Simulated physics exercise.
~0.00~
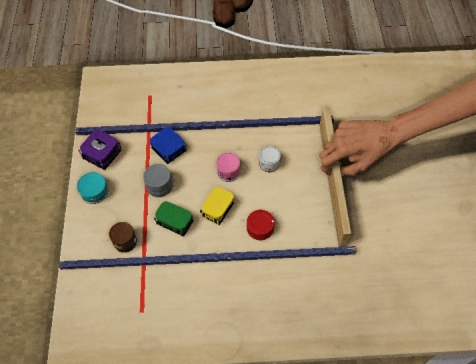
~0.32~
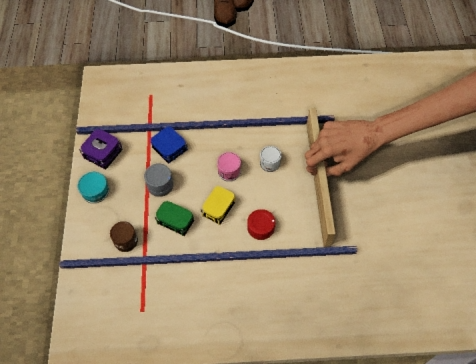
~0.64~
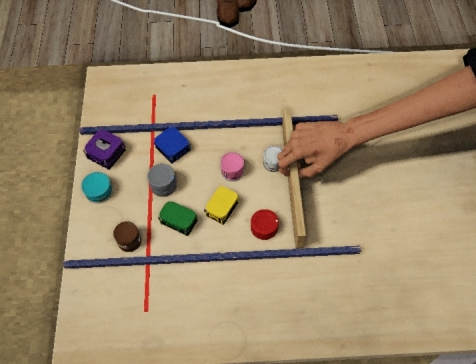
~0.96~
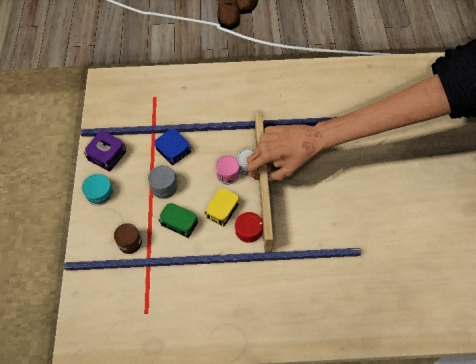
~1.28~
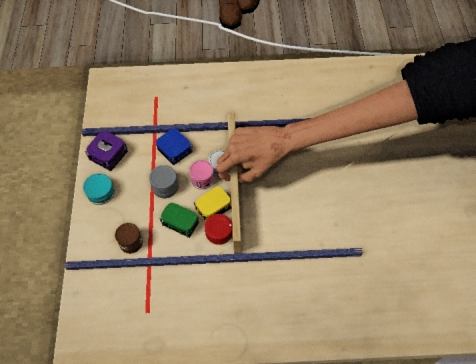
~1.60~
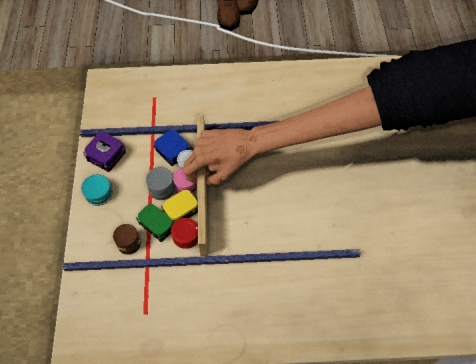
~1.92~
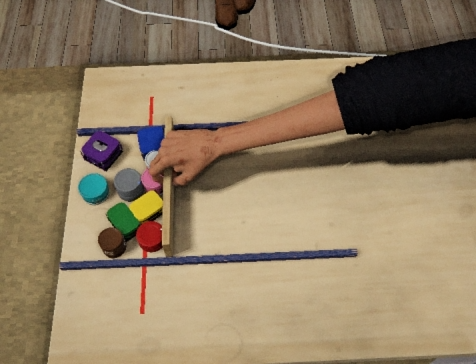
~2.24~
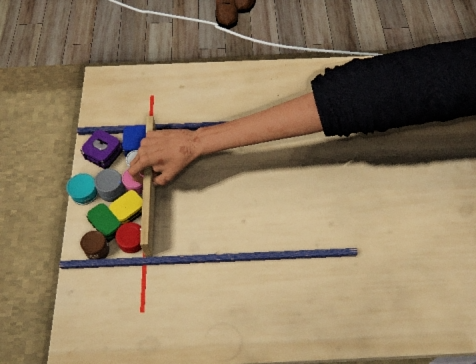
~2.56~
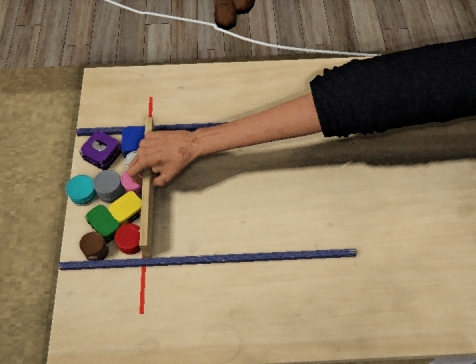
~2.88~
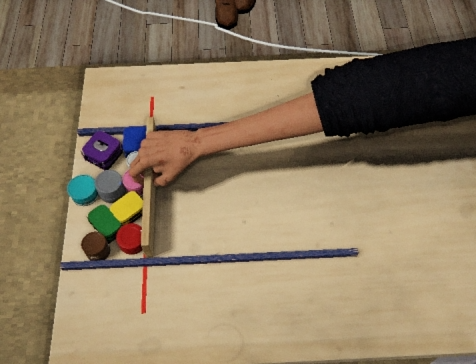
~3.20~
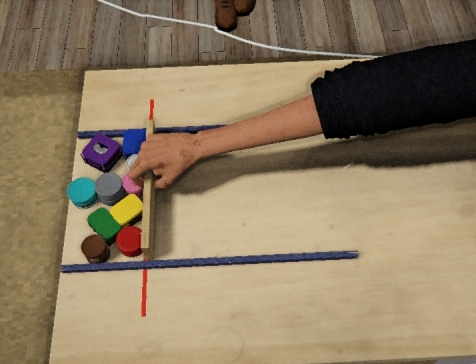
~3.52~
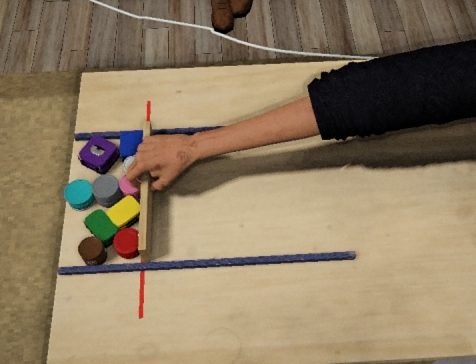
The clip shows a hand sliding an upright wooden board leftward between two blue strips on a table, gathering small coloured pieces and pushing them closer together until the board stops at the red line, with every piece still on the table.
